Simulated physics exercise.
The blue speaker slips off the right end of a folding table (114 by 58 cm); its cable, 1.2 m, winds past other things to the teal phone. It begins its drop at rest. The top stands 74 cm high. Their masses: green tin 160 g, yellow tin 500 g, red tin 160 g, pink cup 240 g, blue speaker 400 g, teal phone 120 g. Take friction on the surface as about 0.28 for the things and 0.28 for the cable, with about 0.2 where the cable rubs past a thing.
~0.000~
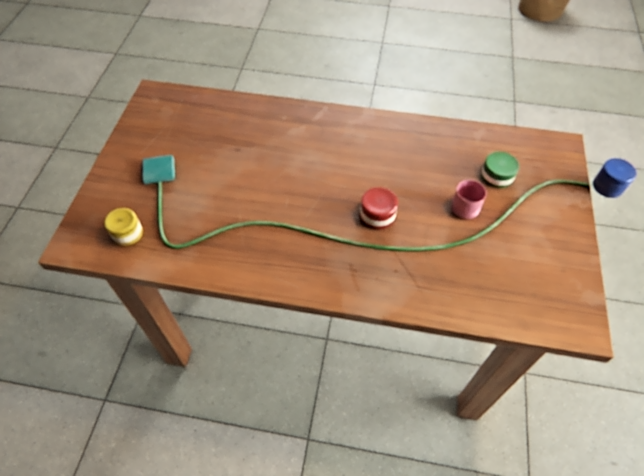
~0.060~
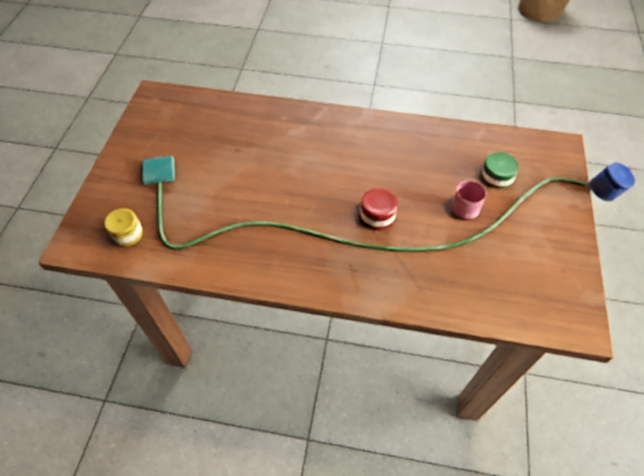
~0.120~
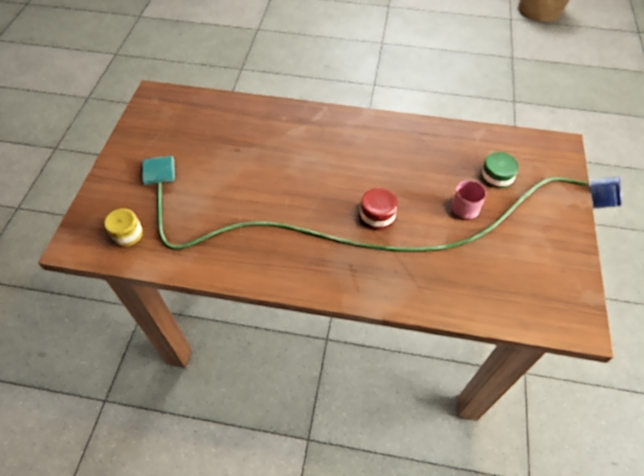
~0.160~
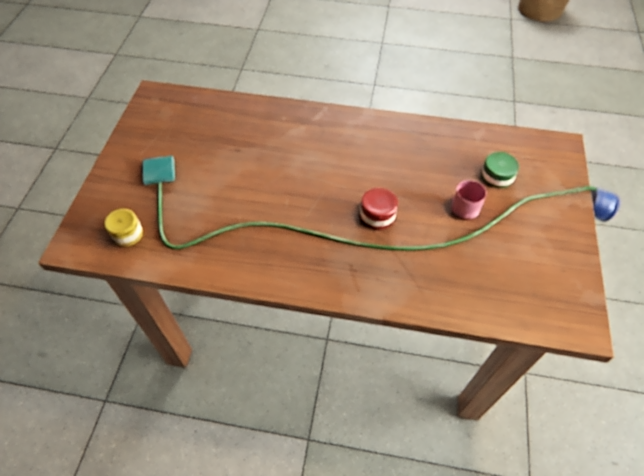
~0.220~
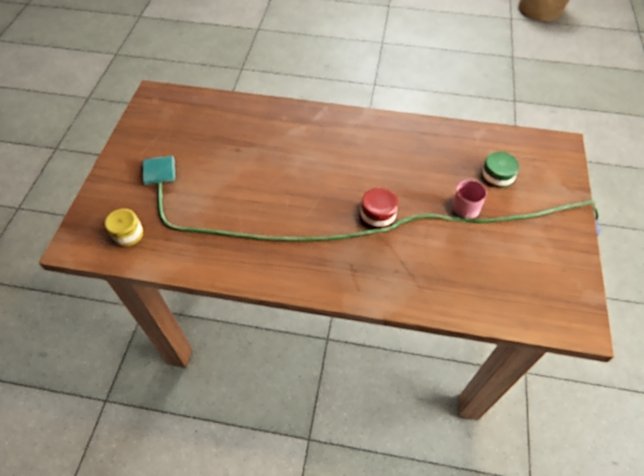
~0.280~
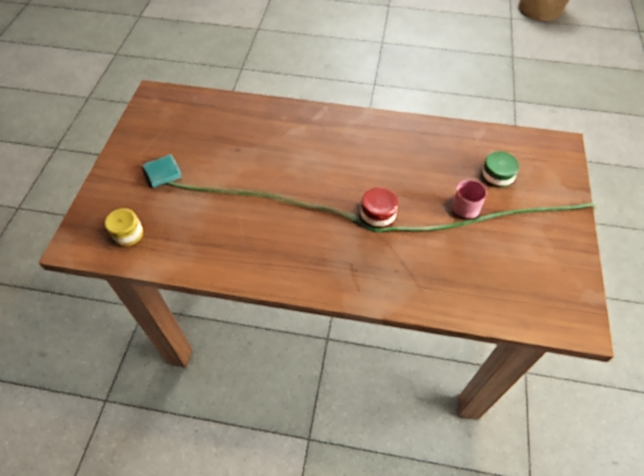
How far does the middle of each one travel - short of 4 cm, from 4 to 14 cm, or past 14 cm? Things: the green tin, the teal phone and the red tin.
Green tin: Tiny distance or none, teal phone: Great distance, red tin: Modest distance.
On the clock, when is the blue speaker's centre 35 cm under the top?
Answer: 0.36 s on the clock.
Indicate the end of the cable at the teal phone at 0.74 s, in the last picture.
(529, 253), give or take.
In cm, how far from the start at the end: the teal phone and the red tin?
The teal phone ends up off the top, while the red tin moves about 10 cm.
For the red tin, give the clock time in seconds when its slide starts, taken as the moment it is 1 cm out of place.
Red tin at 0.32 s on the clock.
At 0.5 s, the cable's tail end at (359, 207); teal phone 44 cm off its start, red tin 9 cm off its start, blue speaker over the edge.
At 0.7 s, the cable's tail end at (529, 253); teal phone 80 cm off its start, red tin 10 cm off its start, blue speaker over the edge.
At 1.0 s, the cable has left the top; teal phone over the edge, red tin 10 cm off its start at (396, 168), blue speaker over the edge.
At 1.2 s, the cable has left the top; teal phone over the edge, red tin 10 cm off its start, blue speaker over the edge.
At 2.4 s, the cable has left the top; teal phone over the edge, red tin 10 cm off its start at (396, 168), green tin 0 cm off its start at (503, 163), blue speaker over the edge.
